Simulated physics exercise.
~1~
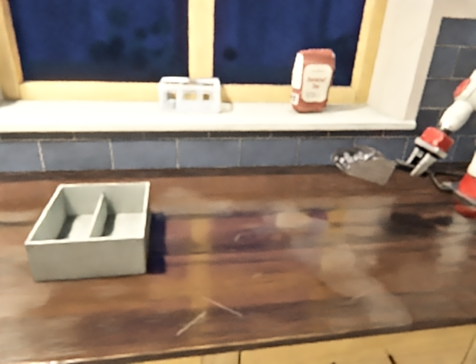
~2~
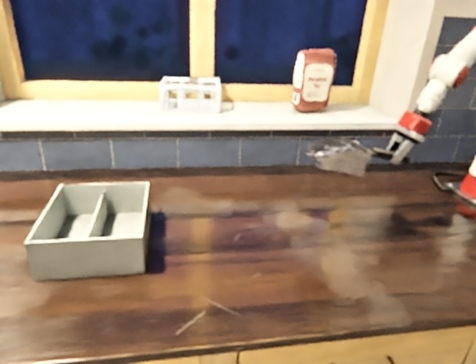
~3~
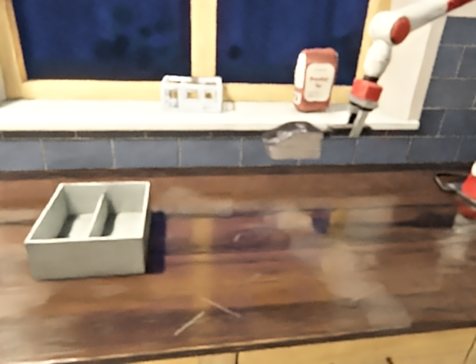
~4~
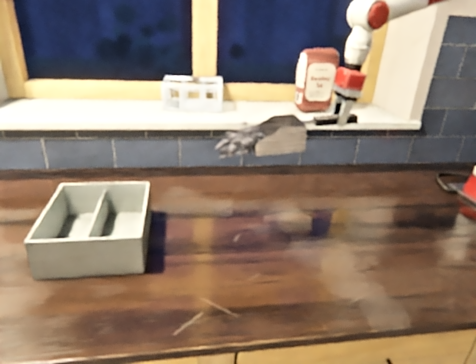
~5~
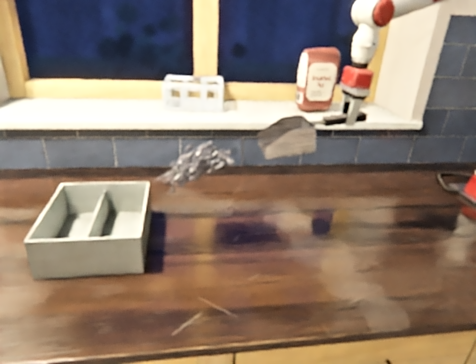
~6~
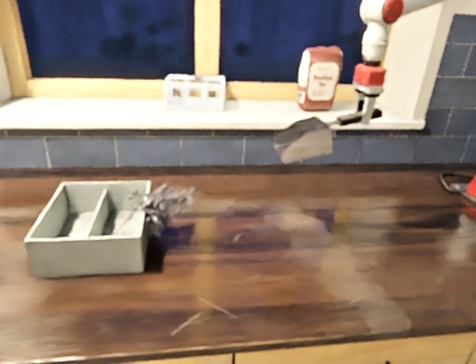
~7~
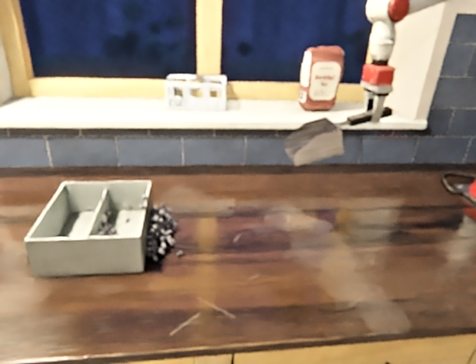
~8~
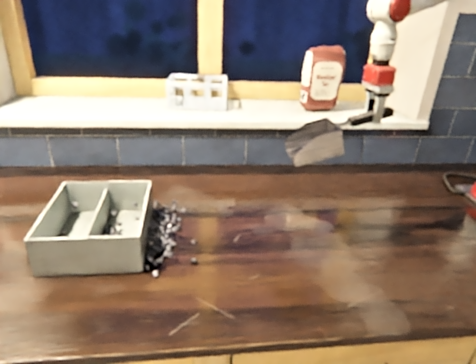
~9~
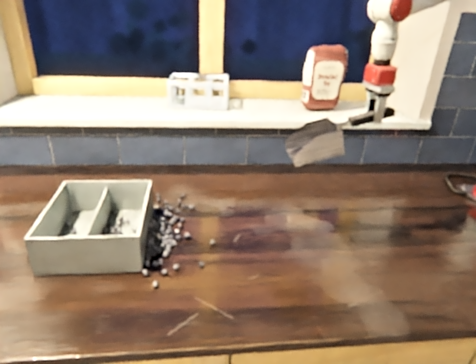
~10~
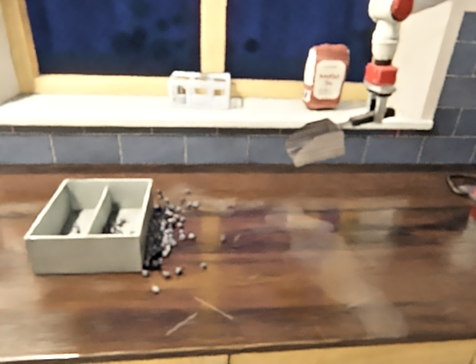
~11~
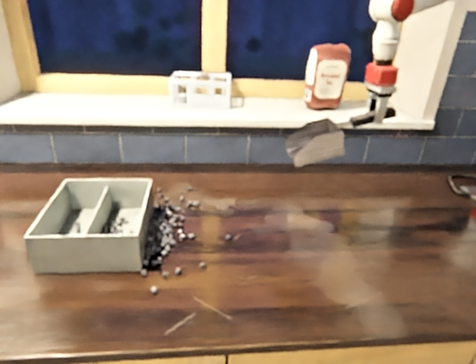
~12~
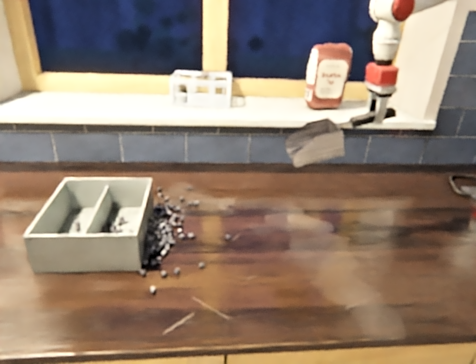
Most of the small dark pebbles missed the grey divided box and scattered on the wooden counter along its right side, after a red and white robot arm swung a scoop leftward, flung them through the air, then drew back slightly and stopped.
